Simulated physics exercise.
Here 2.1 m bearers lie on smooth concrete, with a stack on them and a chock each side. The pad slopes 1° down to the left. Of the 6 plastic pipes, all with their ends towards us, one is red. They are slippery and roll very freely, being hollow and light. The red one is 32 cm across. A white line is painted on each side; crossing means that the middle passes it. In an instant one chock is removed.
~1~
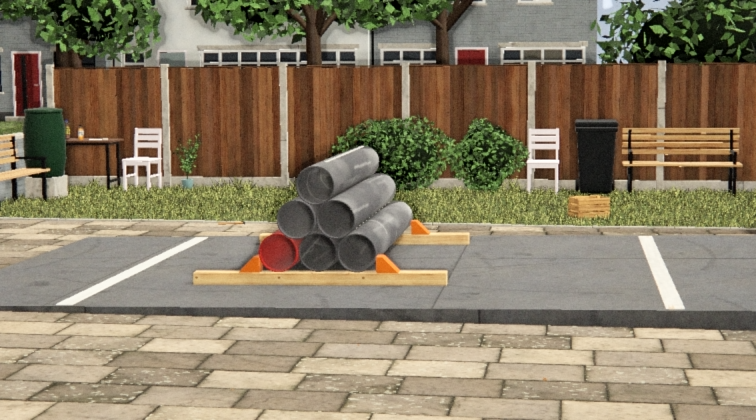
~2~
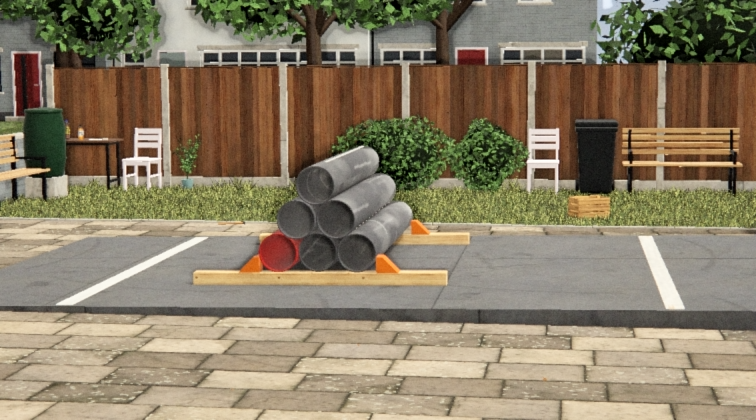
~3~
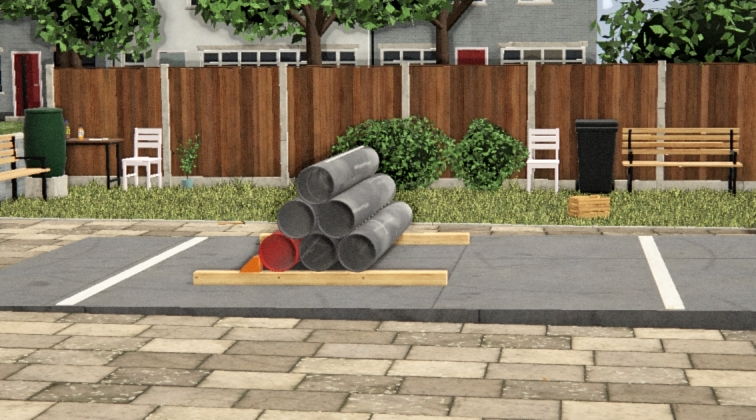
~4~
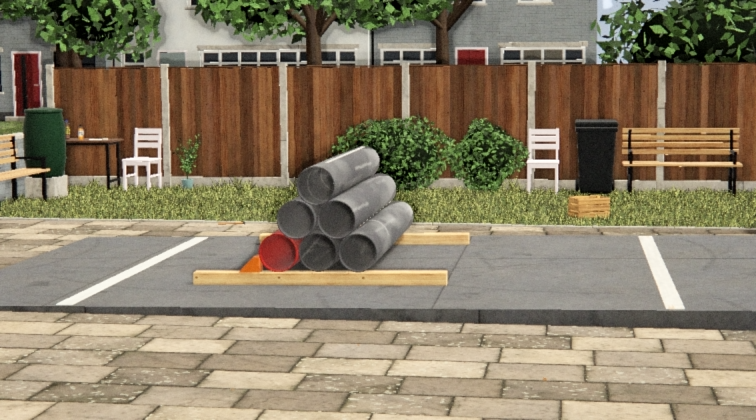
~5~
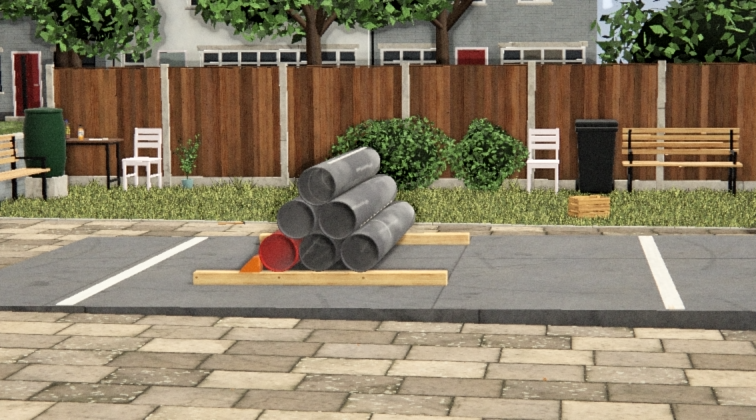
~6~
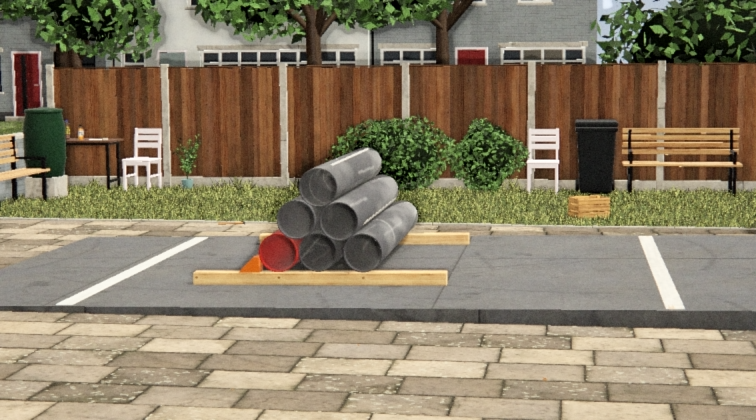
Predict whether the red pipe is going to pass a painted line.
Red stops short.
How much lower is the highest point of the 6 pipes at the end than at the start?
About 25 cm.
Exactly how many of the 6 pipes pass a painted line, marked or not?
The count is 1.
Another 0.4 s on from the last picture, red is on the bearers, 70 cm from the bearers' left end; 0 past a line.
In the end (5.8 s after the last picture), red is on the bearers, 70 cm from the bearers' left end; 1 past a line.
